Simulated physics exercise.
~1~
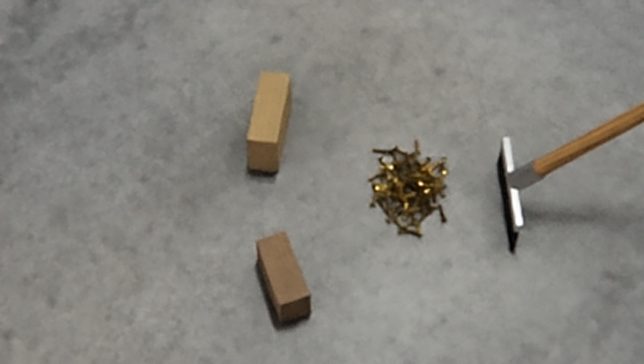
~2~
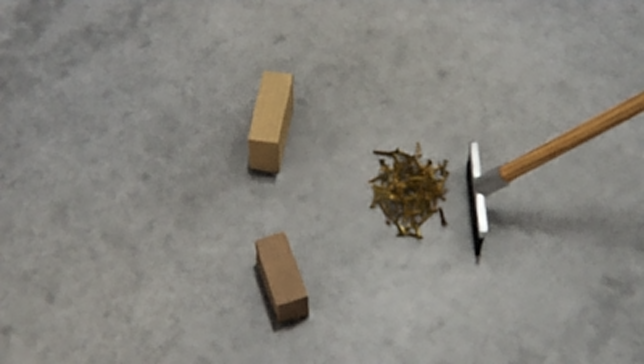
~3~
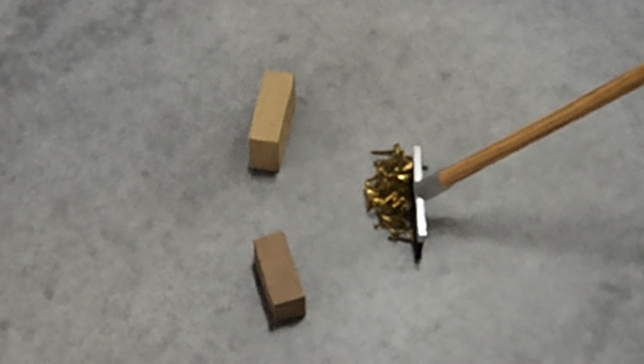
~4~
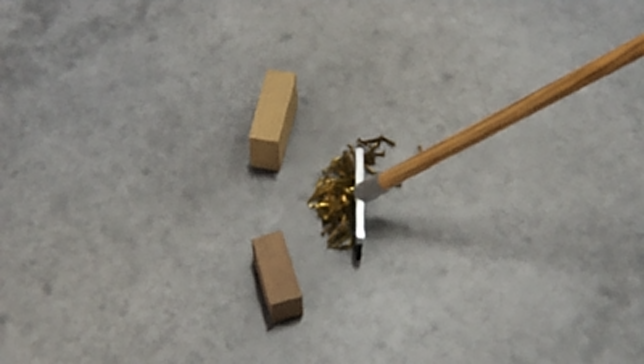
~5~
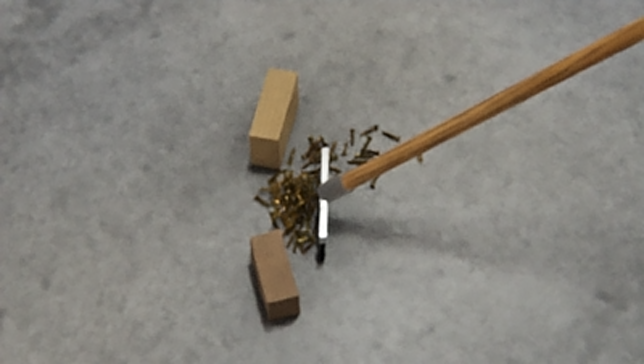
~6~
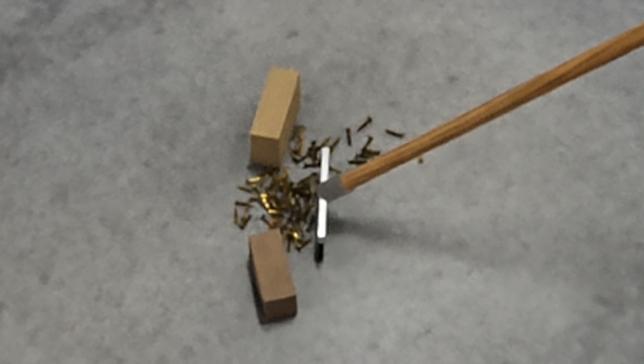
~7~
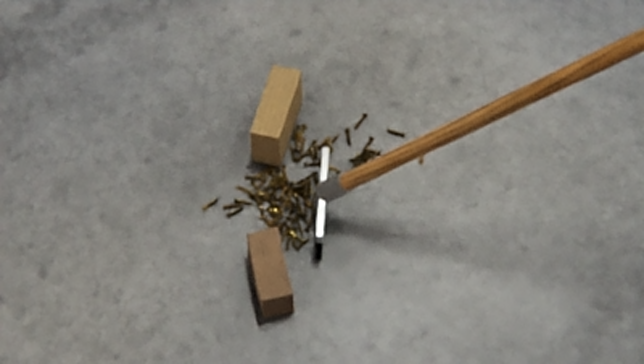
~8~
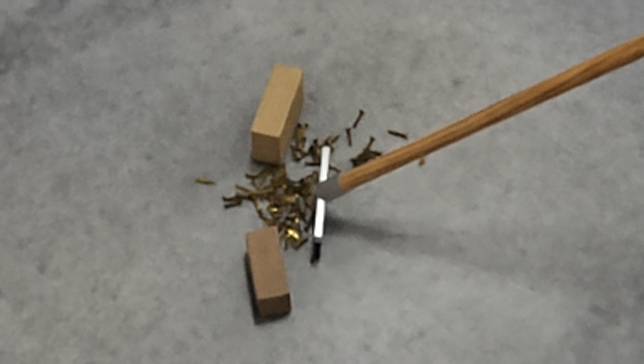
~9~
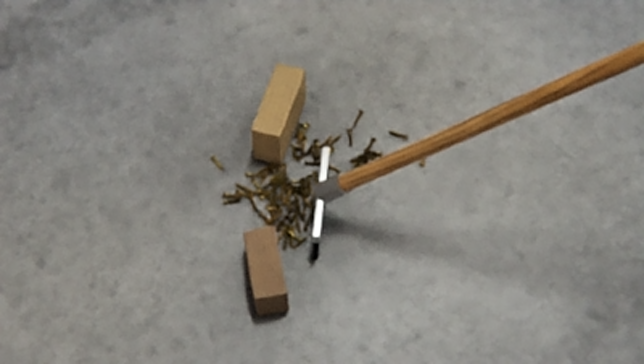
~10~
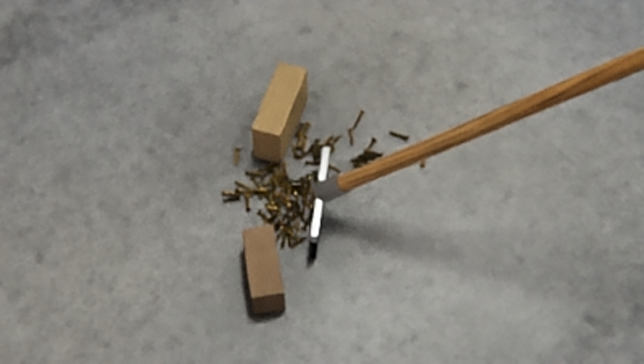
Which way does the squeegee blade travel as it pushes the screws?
The blade travels to the left, towards the two blocks.
